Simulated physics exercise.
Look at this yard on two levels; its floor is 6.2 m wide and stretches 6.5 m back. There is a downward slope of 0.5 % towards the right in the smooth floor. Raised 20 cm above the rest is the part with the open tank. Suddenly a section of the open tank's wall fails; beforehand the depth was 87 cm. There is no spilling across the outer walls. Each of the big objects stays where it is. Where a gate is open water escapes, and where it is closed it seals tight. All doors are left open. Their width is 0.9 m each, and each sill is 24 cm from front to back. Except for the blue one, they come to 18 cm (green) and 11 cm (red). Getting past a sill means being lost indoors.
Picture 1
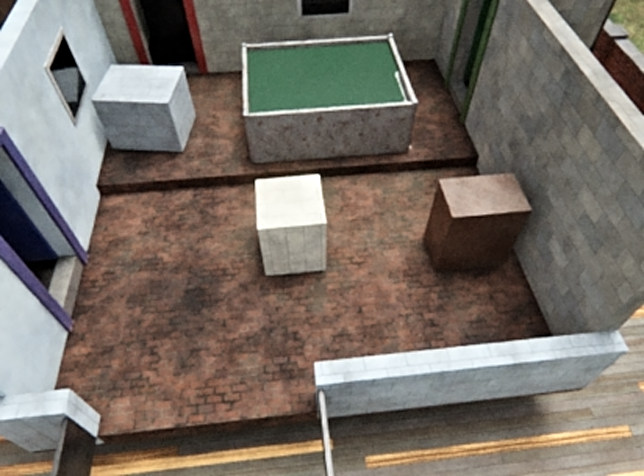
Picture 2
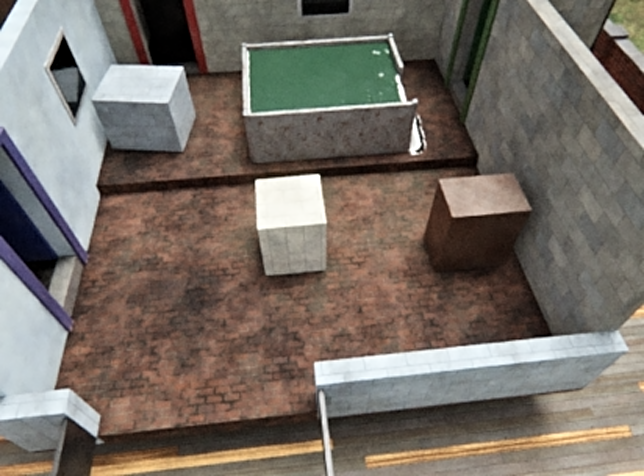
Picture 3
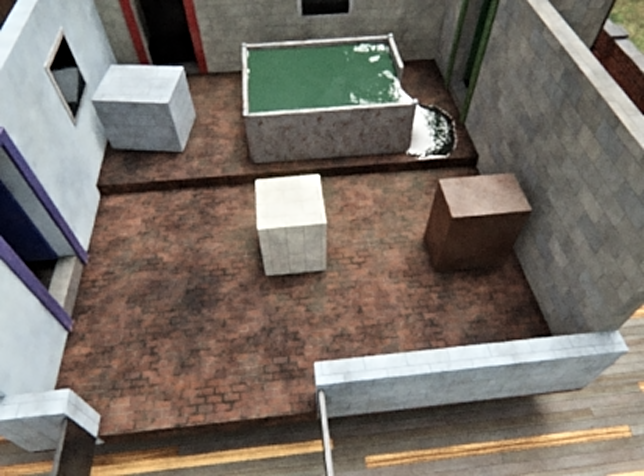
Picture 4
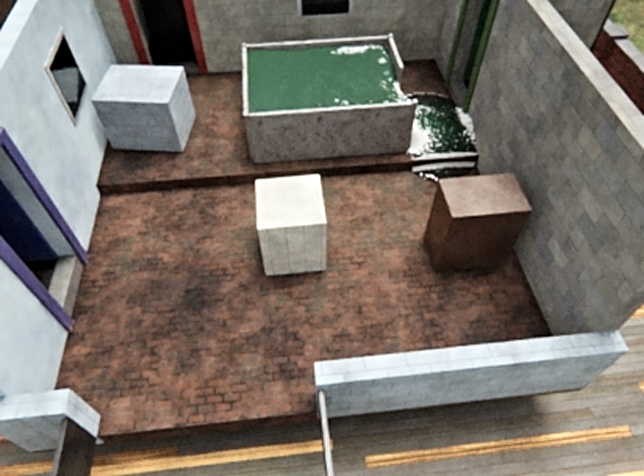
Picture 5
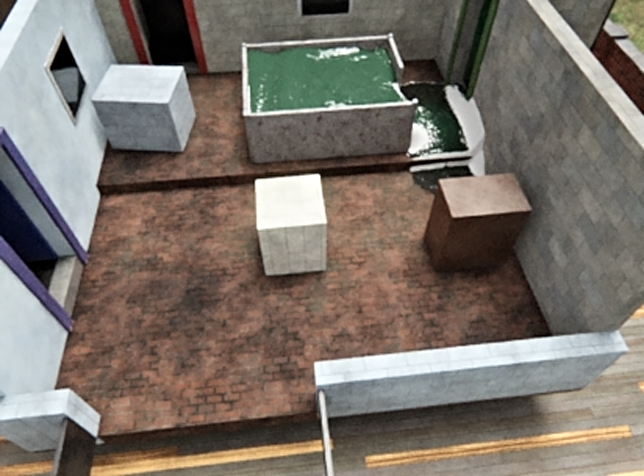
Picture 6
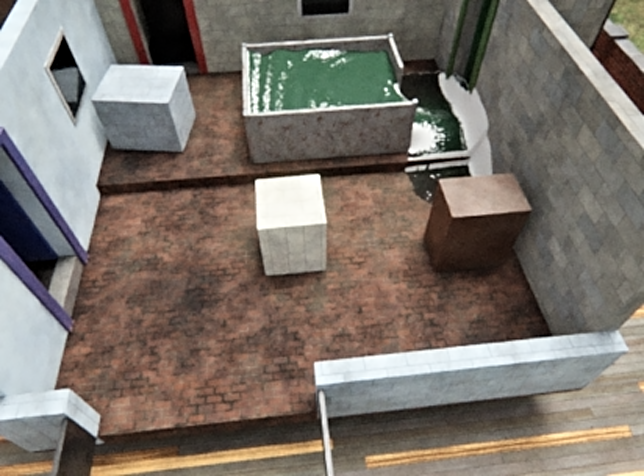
Green water lies still in a raised open tank at the back of a walled, two-level brick yard, seen from above by a fixed camera. A pale block stands to the left, a white one in the middle, a brown one to the right, near open doorways. The tank's right side gives way, and water pours out foaming, spreads to the right wall and runs down the step behind the brown block.
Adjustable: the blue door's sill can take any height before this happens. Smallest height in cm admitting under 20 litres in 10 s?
Roughly 9 centimetres.
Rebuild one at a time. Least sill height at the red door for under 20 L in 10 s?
The red one would have to be about 13.0 cm high.
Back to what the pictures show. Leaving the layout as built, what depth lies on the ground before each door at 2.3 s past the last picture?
Door depths (cm): Blue = 0, green = 27, red = 0.
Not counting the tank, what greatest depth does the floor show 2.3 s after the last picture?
About 41 cm at most.
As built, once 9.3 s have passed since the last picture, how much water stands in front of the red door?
About 14.0 centimetres.
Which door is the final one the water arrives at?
Answer: Blue.
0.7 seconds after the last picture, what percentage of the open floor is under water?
Close to 15 per cent is wet.
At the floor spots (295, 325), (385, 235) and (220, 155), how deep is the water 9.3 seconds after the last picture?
Roughly 7, 5 and 3 cm, in turn.
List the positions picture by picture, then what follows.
Still water, 87 cm deep, in the open tank at (324, 77); the blue door at (43, 248) is dry, in the first picture.
The front is at (417, 126), 0.4 m from the gap at (401, 114); 0.3 m2 of floor is wet, 87 cm left at the back, in the second picture.
Water pours out at (401, 118) and has run 0.9 m, to (450, 130); about 12 cm deep outside, 87 cm at the back, in the third picture.
The front is at (477, 152), 1.2 m from the gap at (401, 119); 2.0 m2 of floor is wet, 87 cm left at the back, in the fourth picture.
The gap is at (401, 119), the front 1.4 m out at a hidden place; the back of the open tank holds 85 cm, in the fifth picture.
Water pours out at (401, 118) and has run 1.8 m, to a hidden place; about 9 cm deep outside, 77 cm at the back; the blue door at (43, 248), 5.6 m from the gap, is still 5.3 m from the nearest water, in the sixth picture.
Then, 0.7 s after the last picture water covers 15 % of the floor, deepest (64 cm) near (465, 134); it has not reached the blue door.
Then, 2.3 s after the last picture water covers 50 % of the floor, deepest (41 cm) near (478, 231); it has not reached the blue door.
Then, 9.3 s after the last picture water covers 95 % of the floor, deepest (18 cm) near (307, 209); 10 cm at the blue door, 0 litres in over its 26 cm sill.
At the blue door as built, the water peaked near 15 cm, 5.3 s after the last picture.
Run again over the same 10 s with other heights there, 29 litres in over 8 cm, 10 litres over 10.5 cm. The limit of 20 litres is kept from about 9 cm up.
